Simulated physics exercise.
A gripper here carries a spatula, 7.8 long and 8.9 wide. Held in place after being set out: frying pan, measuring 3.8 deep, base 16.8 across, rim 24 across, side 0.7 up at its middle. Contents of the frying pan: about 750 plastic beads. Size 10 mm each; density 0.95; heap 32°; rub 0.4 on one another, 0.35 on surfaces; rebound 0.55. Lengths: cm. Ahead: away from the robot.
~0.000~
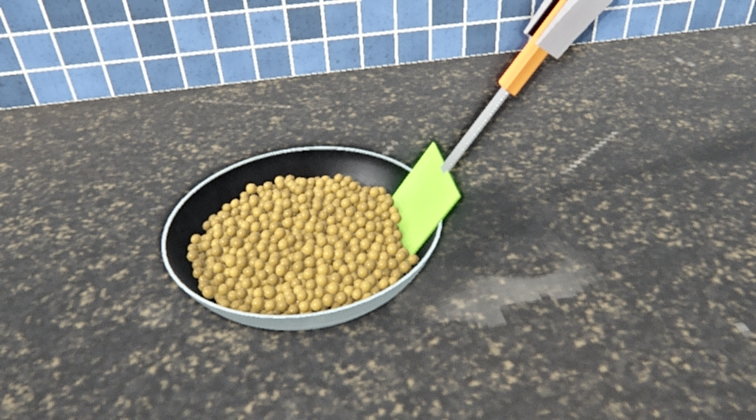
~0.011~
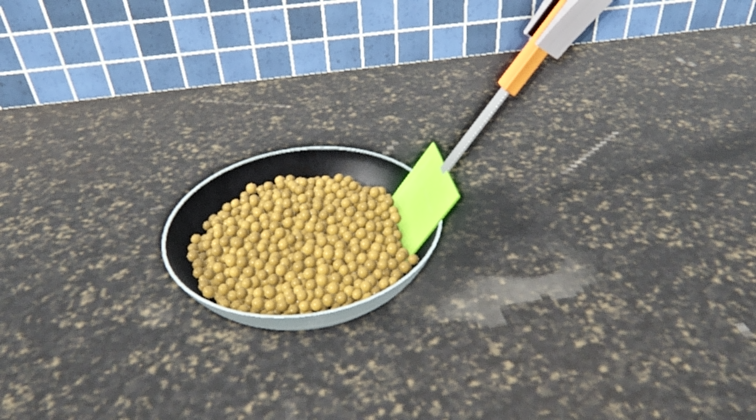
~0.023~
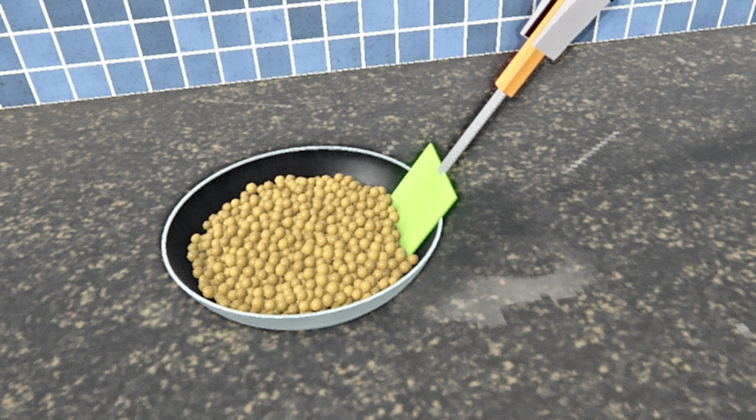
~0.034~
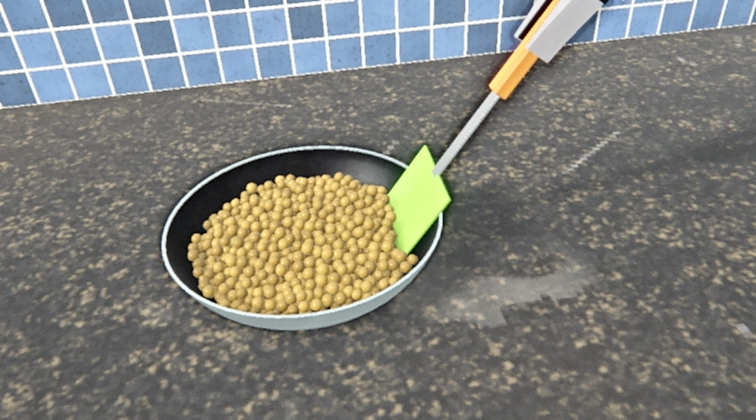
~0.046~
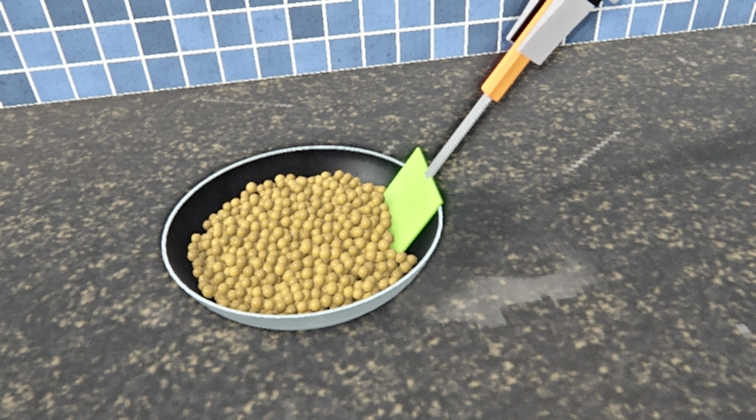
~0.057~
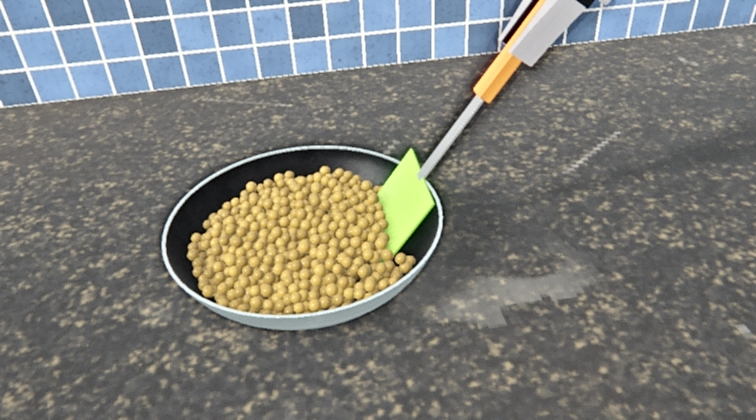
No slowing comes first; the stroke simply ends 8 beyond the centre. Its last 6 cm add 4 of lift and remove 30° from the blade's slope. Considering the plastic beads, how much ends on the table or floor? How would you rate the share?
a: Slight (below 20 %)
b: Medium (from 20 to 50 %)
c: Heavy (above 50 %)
a, slight (below 20 %).
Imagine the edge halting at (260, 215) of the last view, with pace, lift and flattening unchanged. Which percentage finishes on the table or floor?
Around 0 percent.
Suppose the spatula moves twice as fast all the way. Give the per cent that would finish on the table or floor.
About 30 %.
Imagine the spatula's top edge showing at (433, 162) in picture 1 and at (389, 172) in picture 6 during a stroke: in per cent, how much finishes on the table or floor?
Close to 30 in a hundred.
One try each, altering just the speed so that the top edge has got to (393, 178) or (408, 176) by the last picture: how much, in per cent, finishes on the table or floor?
30 % and 25 %.
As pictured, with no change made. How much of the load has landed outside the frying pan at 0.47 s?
About 10 per cent.
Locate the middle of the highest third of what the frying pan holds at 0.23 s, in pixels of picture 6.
Centre: Roughly (240, 228) in the last picture.
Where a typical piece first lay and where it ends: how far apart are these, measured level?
Distance: Near 3 cm.
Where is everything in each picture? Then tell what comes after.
Spatula top edge at (446, 168), sloping 54°; upper third of the load around (308, 232), from x 195 to 415, top at y 180; 752 in the frying pan, in the first frame.
Spatula top edge at (446, 168), sloping 54°; upper third of the load around (308, 231), from x 195 to 415, top at y 180, in the second frame.
Spatula top edge at (443, 169), sloping 54°; upper third of the load around (309, 231), from x 195 to 415, top at y 180, in the third frame.
Spatula top edge at (437, 171), sloping 54°; upper third of the load around (310, 230), from x 195 to 415, top at y 175, in the fourth frame.
Spatula top edge at (430, 173), sloping 54°; upper third of the load around (309, 229), from x 195 to 410, top at y 175, in the fifth frame.
Spatula top edge at (422, 174), sloping 54°; upper third of the load around (309, 229), from x 195 to 410, top at y 170; 752 in the frying pan, in the sixth frame.
By 0.14 s, sloping 54°, highest piece 5 above the table; 752 in the frying pan.
By 0.23 s, sloping 43°, highest piece 6 above the table; 752 in the frying pan.
By 0.47 s, sloping 24°, highest piece 5 above the table; 668 in the frying pan, 82 on the table or floor, 2 on the blade or in flight.
By 1.52 s, sloping 24°, highest piece 5 above the table; 662 in the frying pan, 90 on the table or floor.
Final count, 662 in the frying pan, 90 on the table or floor. That is 12 % on the table or floor.
